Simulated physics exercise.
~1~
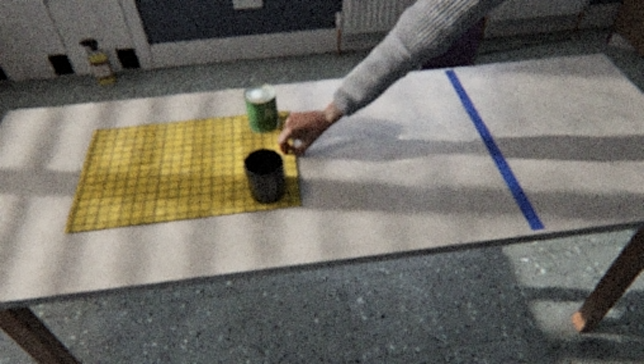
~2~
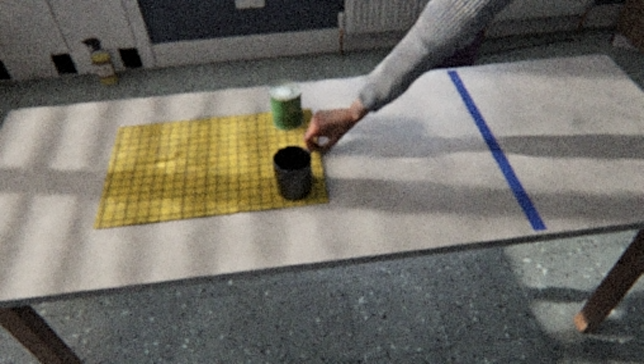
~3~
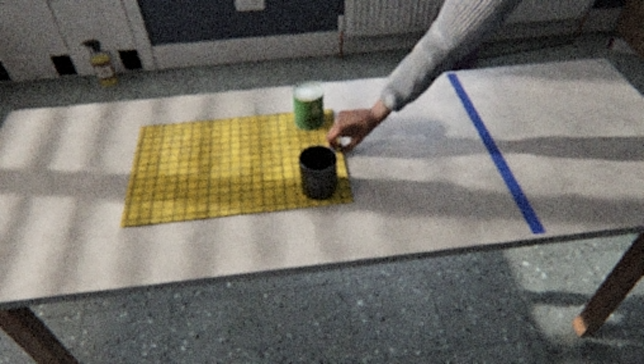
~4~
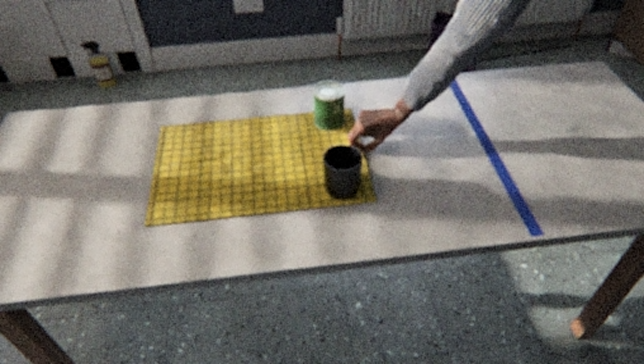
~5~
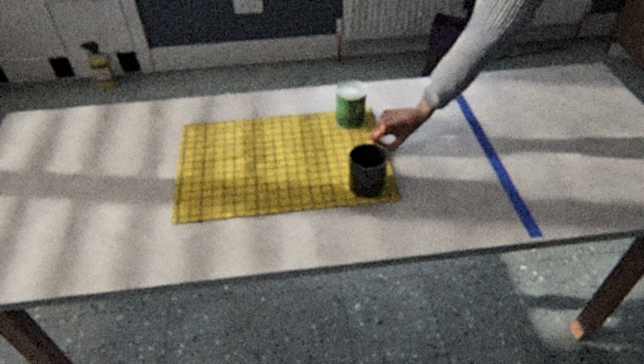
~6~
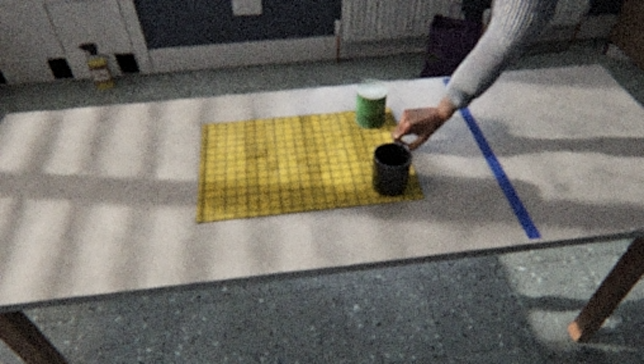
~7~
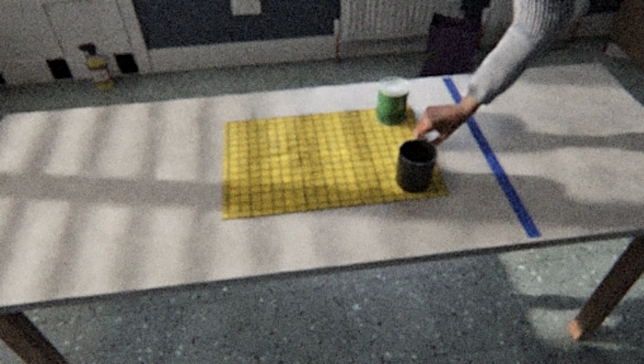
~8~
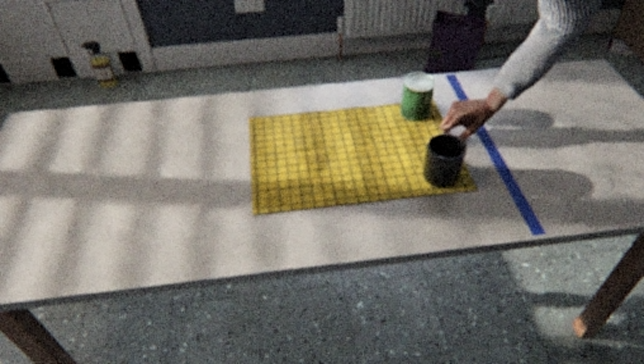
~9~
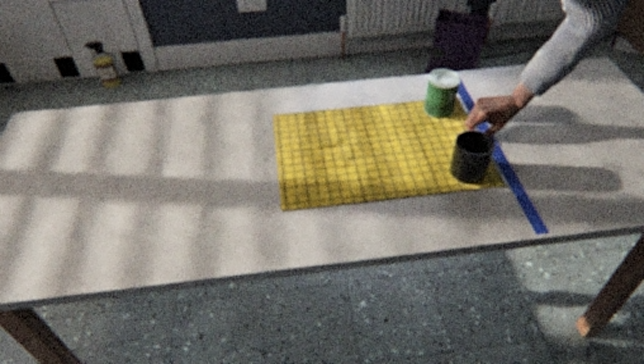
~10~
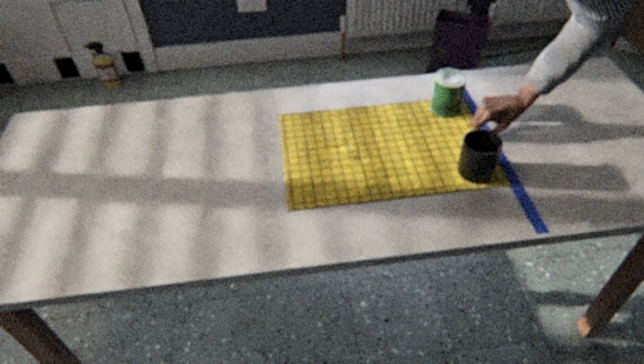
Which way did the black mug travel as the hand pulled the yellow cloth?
The black mug travelled to the right, riding along on the cloth toward the blue tape.
